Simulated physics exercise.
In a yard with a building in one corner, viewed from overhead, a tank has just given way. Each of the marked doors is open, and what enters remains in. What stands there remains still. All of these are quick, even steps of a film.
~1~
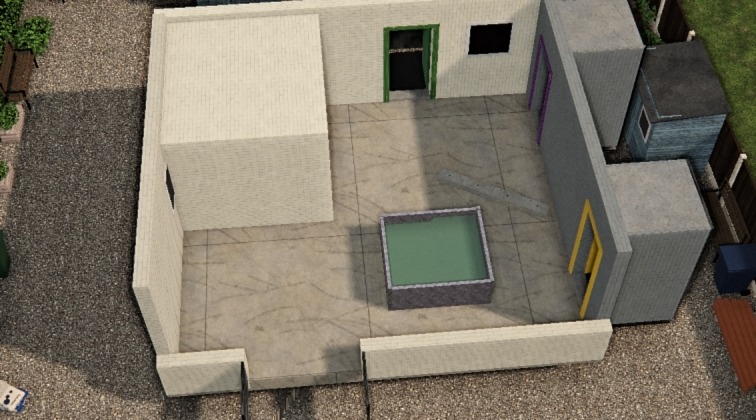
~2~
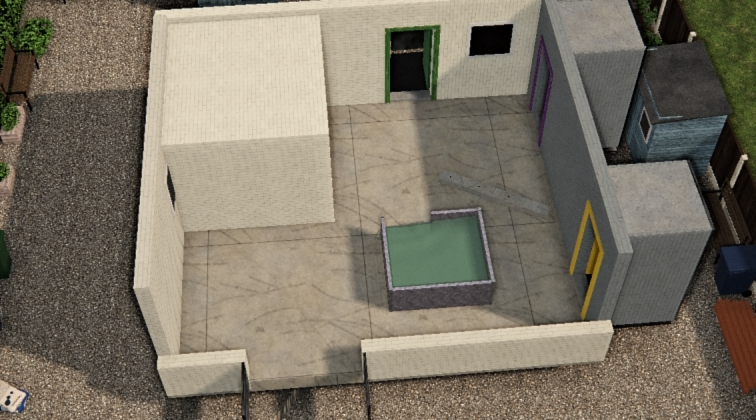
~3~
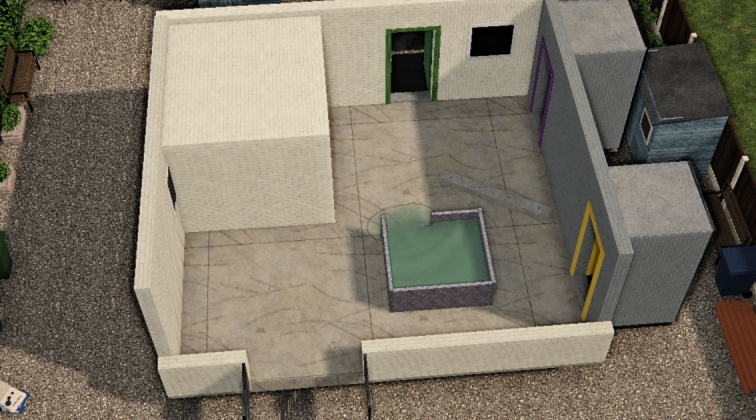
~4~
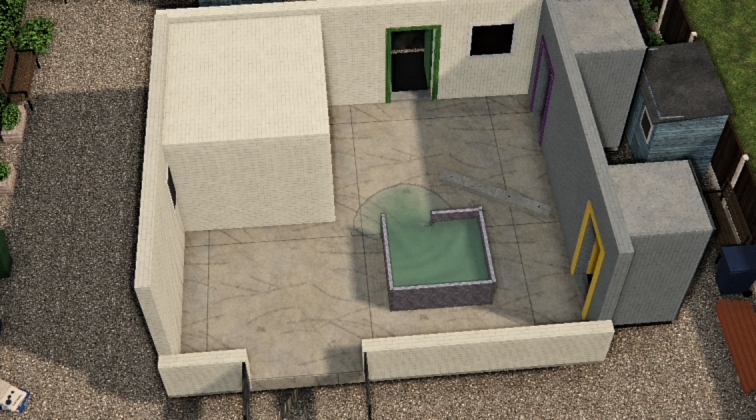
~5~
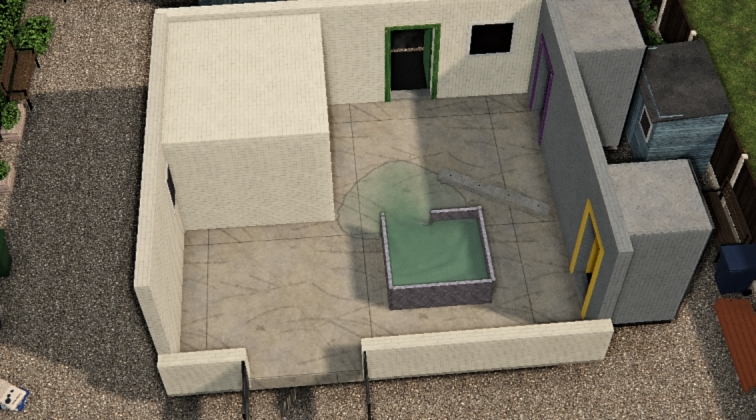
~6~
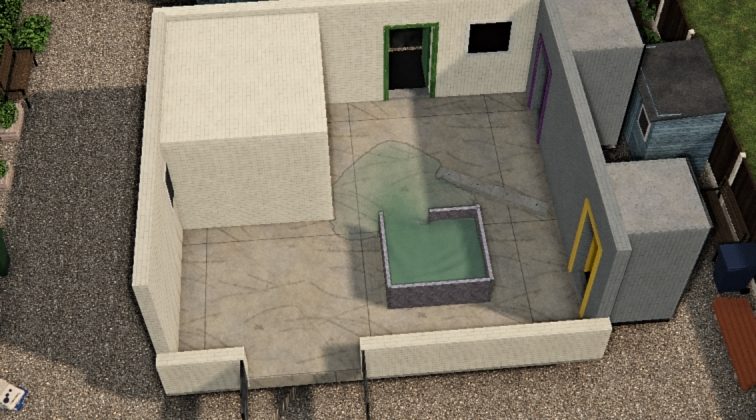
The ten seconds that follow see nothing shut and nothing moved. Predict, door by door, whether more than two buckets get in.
In order: The yellow door sees two pails or less. The purple door sees more than two pails. The green door sees more than two pails.
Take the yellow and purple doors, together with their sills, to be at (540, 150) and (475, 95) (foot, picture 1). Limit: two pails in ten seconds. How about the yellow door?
Well, the yellow door overshoots.
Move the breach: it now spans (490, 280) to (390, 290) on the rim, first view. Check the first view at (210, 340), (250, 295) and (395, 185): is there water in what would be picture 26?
Soaked, soaked, untouched.
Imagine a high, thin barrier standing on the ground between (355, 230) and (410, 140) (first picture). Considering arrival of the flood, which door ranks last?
My choice is the yellow one.
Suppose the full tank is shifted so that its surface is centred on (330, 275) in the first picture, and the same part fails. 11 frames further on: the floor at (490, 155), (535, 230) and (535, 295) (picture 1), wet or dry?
Spared, spared, spared.
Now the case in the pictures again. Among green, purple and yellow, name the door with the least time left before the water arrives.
Soonest: The one in green.
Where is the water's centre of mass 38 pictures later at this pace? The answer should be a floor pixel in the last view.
At roughly (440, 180).
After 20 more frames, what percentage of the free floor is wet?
My estimate is close to 35 per cent.
A moment on, water covers 25 % of the floor; the yellow door not reached, the purple door not reached, the green door under two buckets in.
Next, water covers 30 % of the floor; the yellow door not reached, the purple door not reached, the green door over two buckets in.
Then, water covers 35 % of the floor; the yellow door not reached, the purple door wet at the sill, nothing in, the green door far over two buckets in.
Later, water covers 45 % of the floor; the yellow door wet at the sill, nothing in, the purple door far over two buckets in, the green door far over two buckets in.
In the end, water covers 60 % of the floor; the yellow door wet at the sill, nothing in, the purple door far over two buckets in, the green door far over two buckets in.
